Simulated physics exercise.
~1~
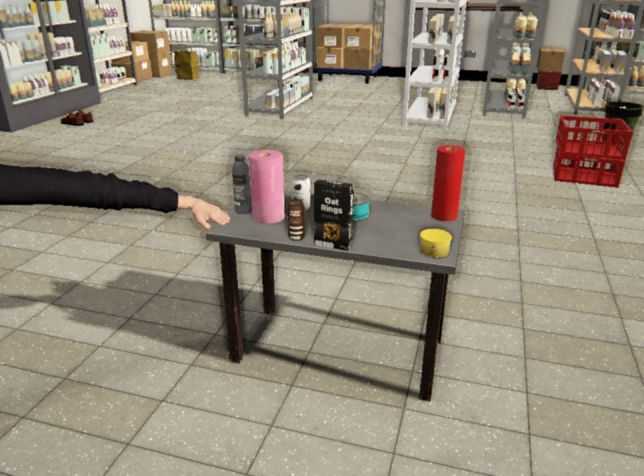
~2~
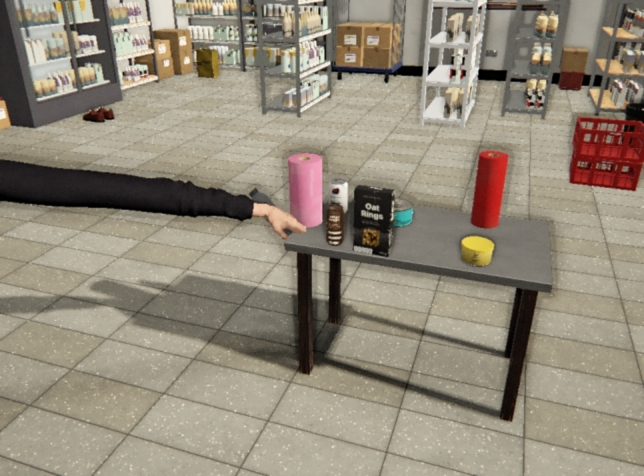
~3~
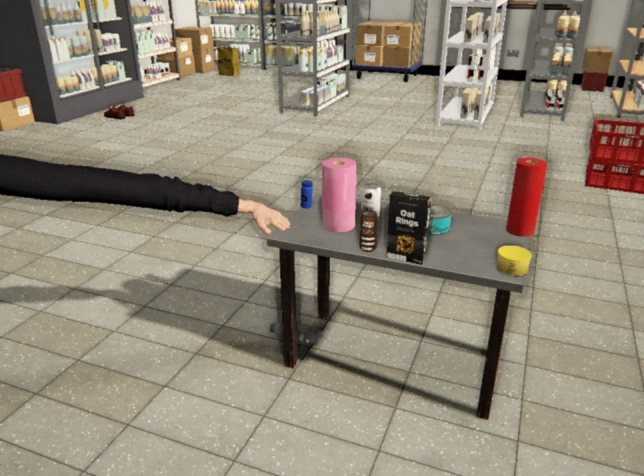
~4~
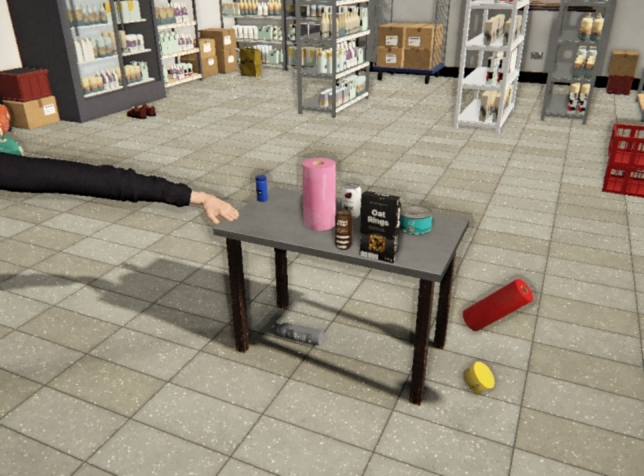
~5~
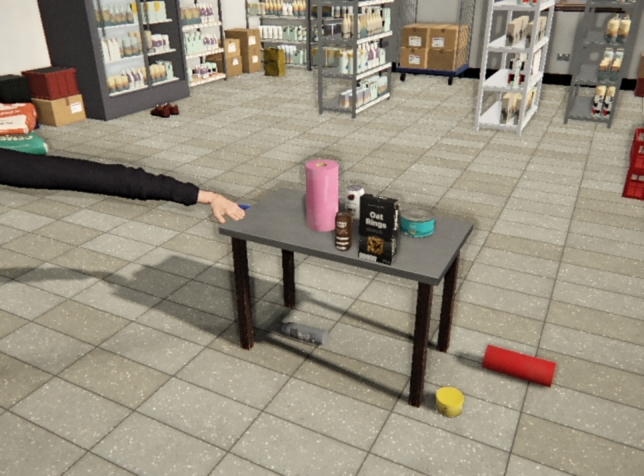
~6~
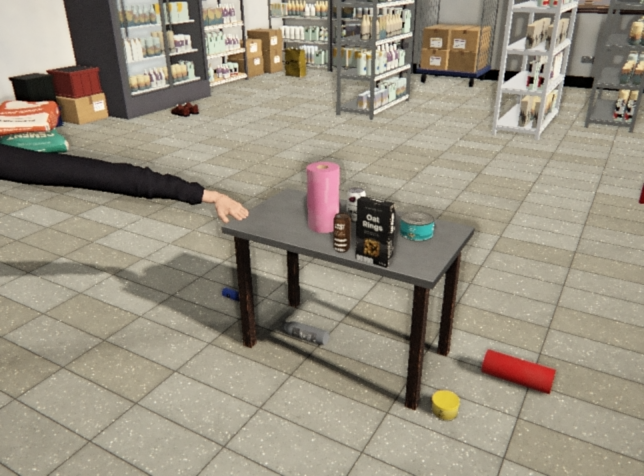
A small table with a hand at its edge jerked right and then back left in a shop, sending a grey bottle, a red roll, a yellow tub and a blue shaker to the floor, while the pink roll, black packet and others stayed standing on top.
